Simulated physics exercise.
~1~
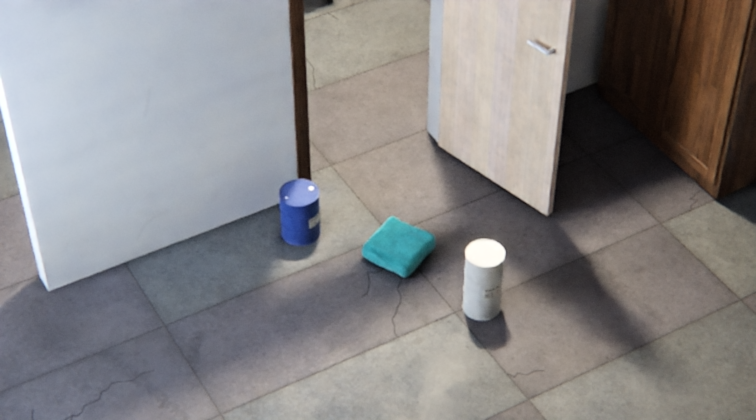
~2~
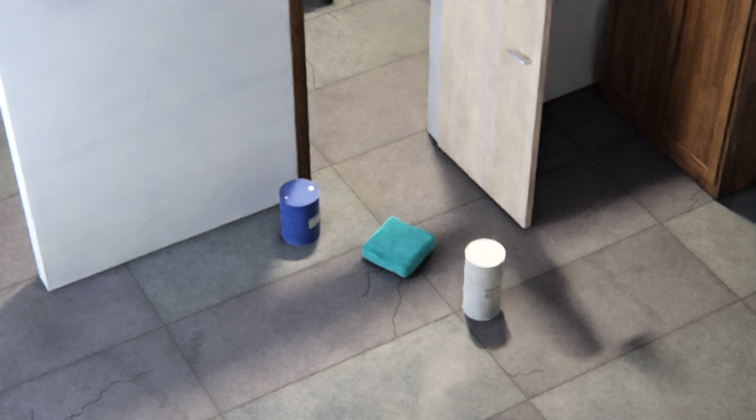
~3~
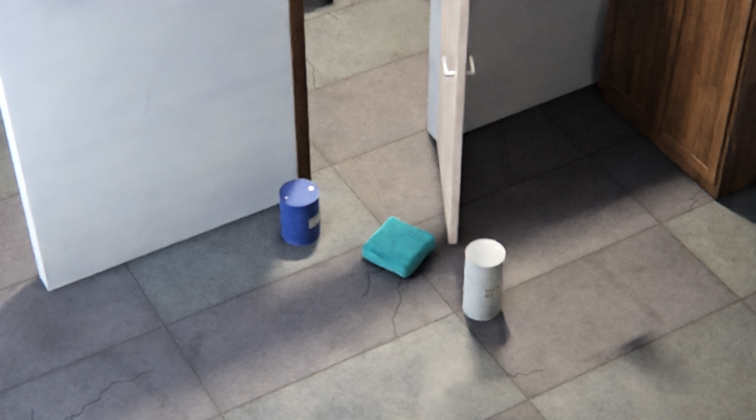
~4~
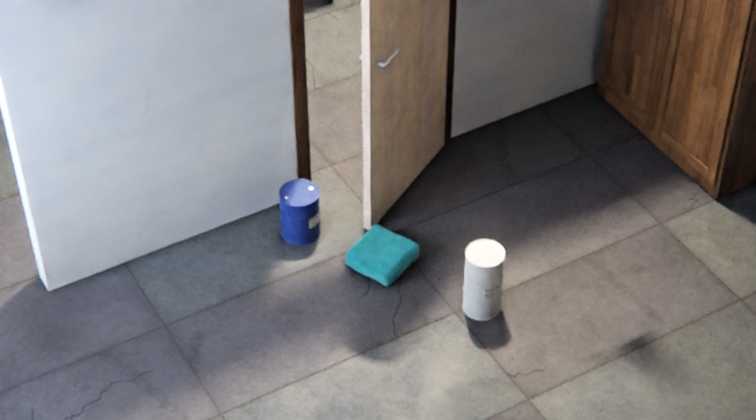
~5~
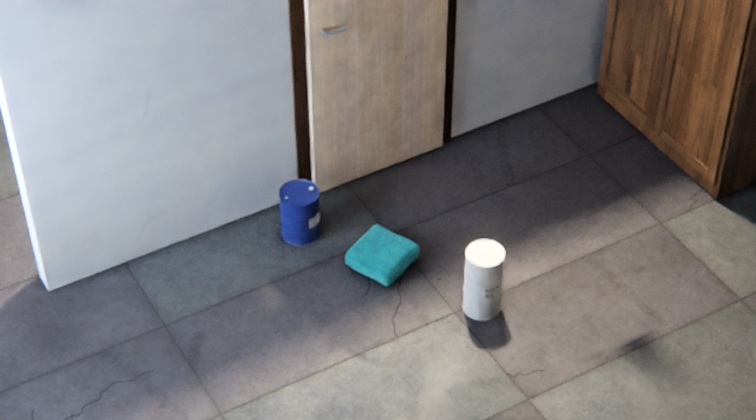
Wooden door swinging shut from wide open, nudging a teal cushion slightly left and closing fully between blue and white canisters.
